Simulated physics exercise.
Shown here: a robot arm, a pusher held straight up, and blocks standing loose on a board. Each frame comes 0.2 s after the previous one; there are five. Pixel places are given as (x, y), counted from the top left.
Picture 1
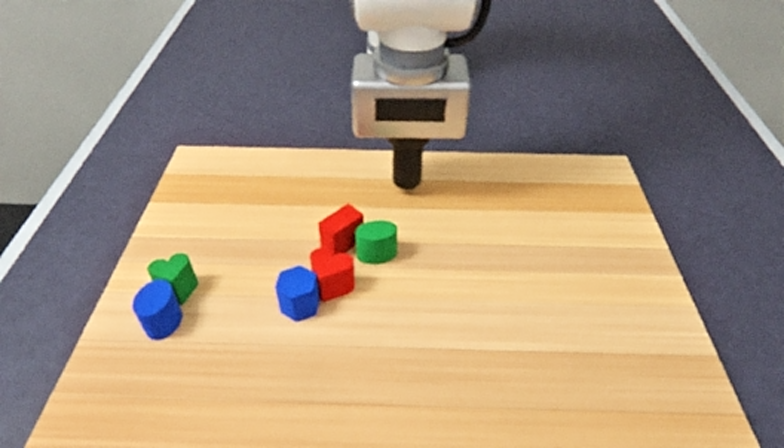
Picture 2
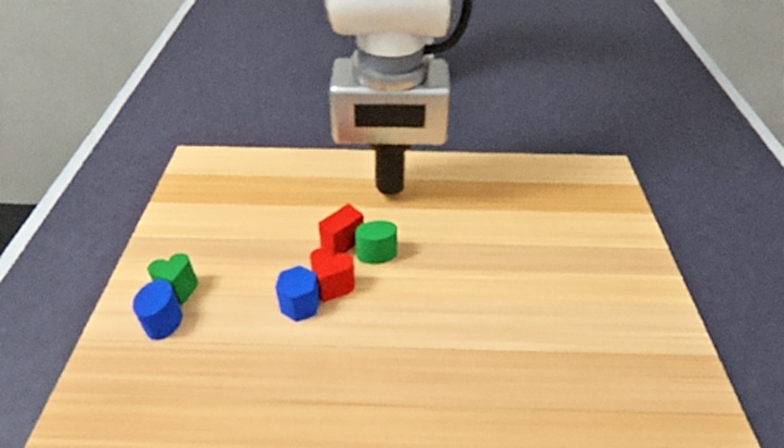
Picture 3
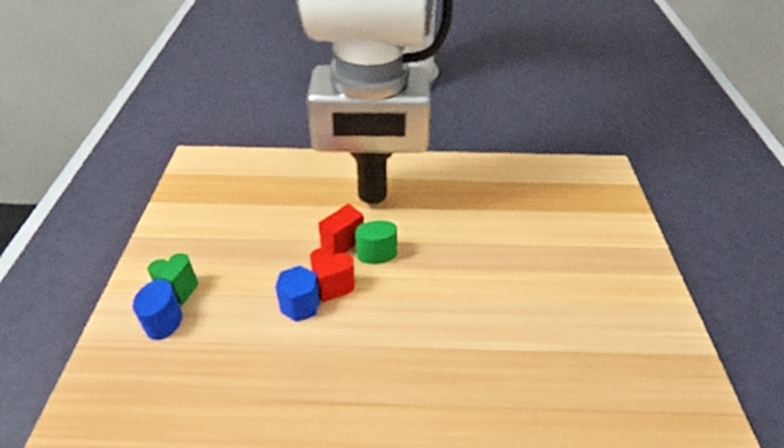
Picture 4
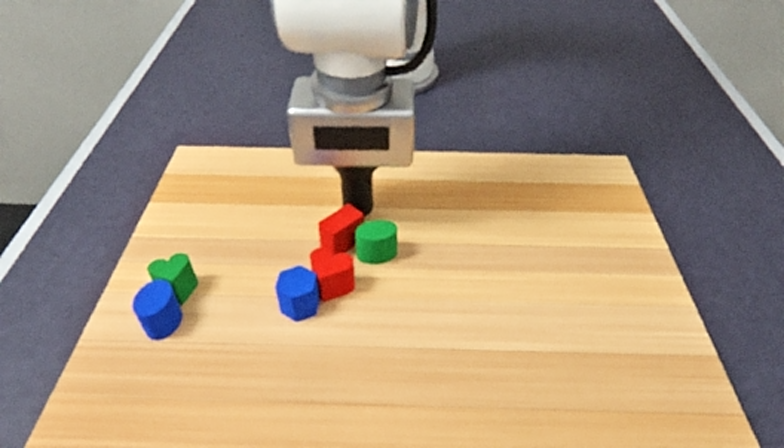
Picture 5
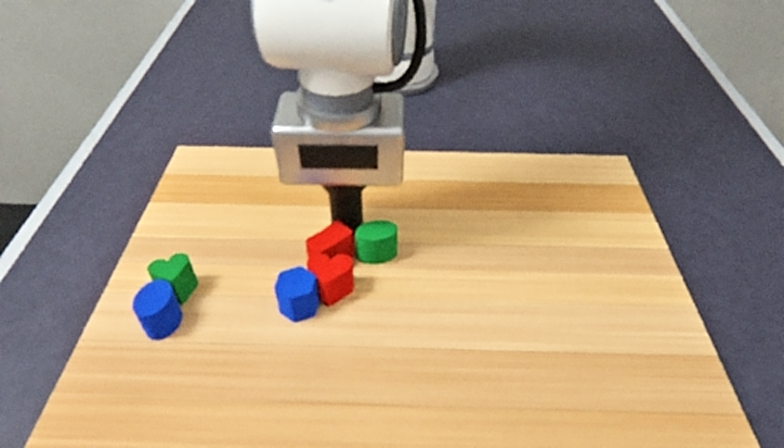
The clip opens with a robot arm holding its dark pusher upright near the far edge of a wooden board scattered with red, green and blue blocks. The arm moves left and toward the viewer, then nudges the red rectangular block slightly forward and left, against the red heart.
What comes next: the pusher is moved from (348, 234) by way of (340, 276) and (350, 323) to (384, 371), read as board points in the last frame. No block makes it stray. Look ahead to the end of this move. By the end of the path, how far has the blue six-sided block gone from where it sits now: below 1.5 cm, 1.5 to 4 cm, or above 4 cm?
Answer: 1.5 to 4 cm.
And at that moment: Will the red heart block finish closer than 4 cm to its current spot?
Final answer: No.
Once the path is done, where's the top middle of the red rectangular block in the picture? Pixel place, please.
It comes to (298, 265).
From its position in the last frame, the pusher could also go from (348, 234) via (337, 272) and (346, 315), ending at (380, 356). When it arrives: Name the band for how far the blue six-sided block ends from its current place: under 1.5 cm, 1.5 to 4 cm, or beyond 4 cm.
Its final spot will lie 1.5 to 4 cm from the current one.
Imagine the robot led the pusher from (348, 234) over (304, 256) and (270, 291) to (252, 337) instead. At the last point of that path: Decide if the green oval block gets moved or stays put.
It stays.
On the path given first. One third of the way, pusher (339, 268); blue six-sided block (284, 295), turned 40° clockwise; red heart block (327, 283), turned 60° anticlockwise; red rectangular block (300, 261), turned 75° clockwise.
Two thirds of the way, pusher (350, 316); blue six-sided block (282, 296), turned 45° clockwise; red heart block (321, 330), turned 15° anticlockwise; red rectangular block (298, 265), turned 95° clockwise.
At the end, pusher (384, 363); blue six-sided block (282, 296), turned 45° clockwise; red heart block (321, 339), turned 15° clockwise; red rectangular block (298, 265), turned 95° clockwise; green oval block still.
